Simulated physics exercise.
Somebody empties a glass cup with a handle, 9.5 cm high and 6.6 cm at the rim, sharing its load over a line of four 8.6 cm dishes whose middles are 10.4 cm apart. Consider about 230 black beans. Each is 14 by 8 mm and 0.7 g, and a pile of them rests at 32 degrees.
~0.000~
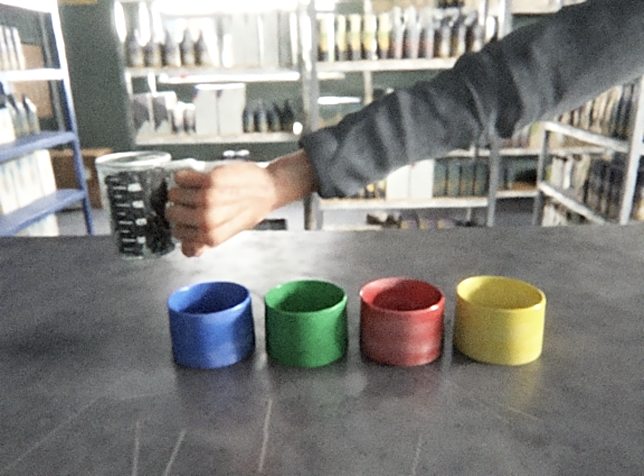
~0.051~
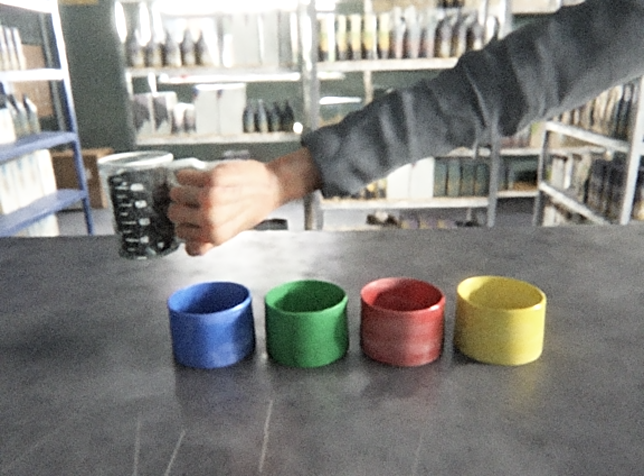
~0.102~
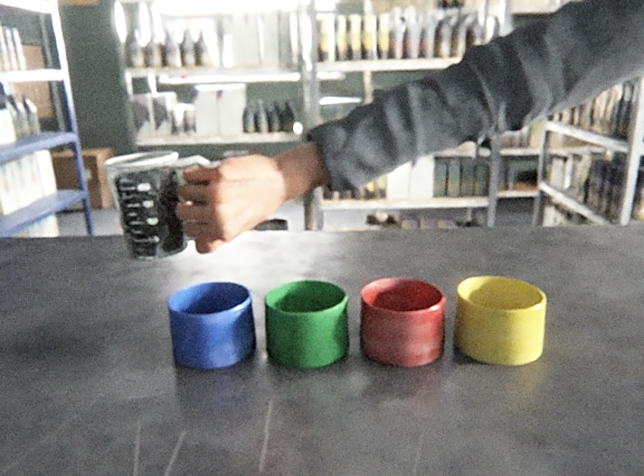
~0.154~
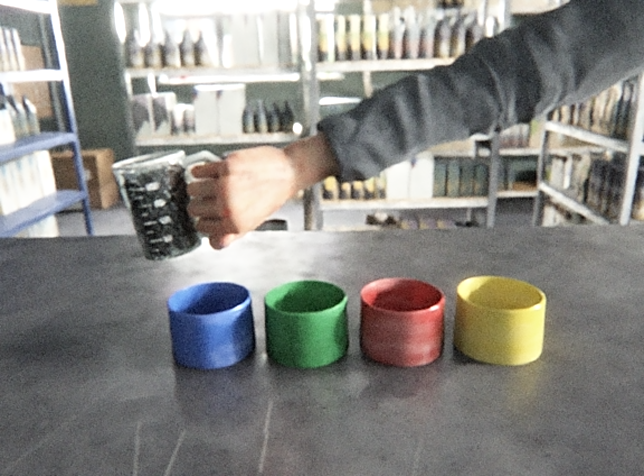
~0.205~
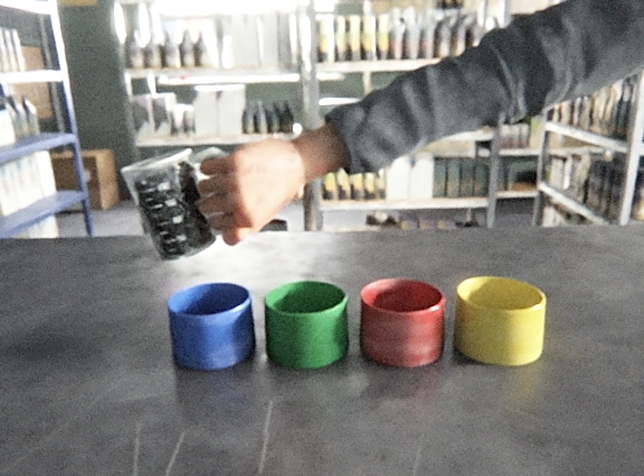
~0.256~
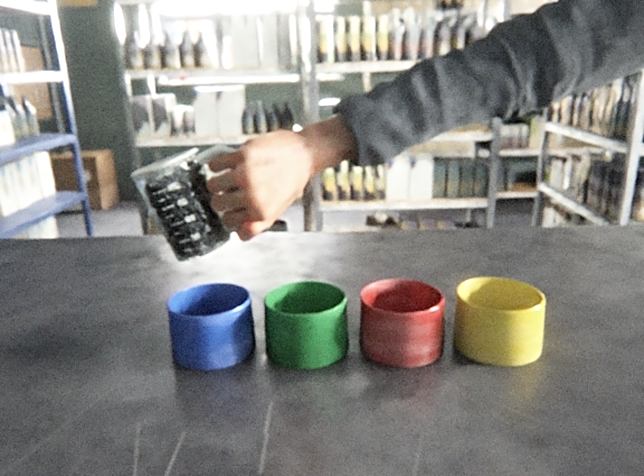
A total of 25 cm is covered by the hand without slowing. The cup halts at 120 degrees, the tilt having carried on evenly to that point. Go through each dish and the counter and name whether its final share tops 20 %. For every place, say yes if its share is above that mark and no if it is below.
Red dish: No, blue dish: No, green dish: Yes, yellow dish: No, counter: No.
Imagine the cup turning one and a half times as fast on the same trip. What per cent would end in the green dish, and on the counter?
Then: Green 90, counter 10.
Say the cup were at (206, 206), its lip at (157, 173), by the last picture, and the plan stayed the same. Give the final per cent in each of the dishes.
Red 0; blue 0; green 100; yellow 0.
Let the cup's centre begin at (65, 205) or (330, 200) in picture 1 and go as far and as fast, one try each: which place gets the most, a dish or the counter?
First try: Counter; second try: Yellow.
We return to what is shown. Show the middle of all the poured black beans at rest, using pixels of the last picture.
Near (309, 323).
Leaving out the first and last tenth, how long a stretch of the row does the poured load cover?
That stretch comes to around 5 cm.
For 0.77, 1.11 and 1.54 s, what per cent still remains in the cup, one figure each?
Going in order, it reads 100, then 90, and finally 15 per cent.
After 0.77 s, tilt 67 degrees; cup holds 100 %.
After 1.11 s, tilt 99 degrees; cup holds 90 %, green 10 %.
Then, at 1.54 s, tilt 120 degrees; cup holds 15 %, green 75 %.
At rest (2.2 s), red 0 %, blue 0 %, green 95 %, yellow 0 %, counter 5 %.
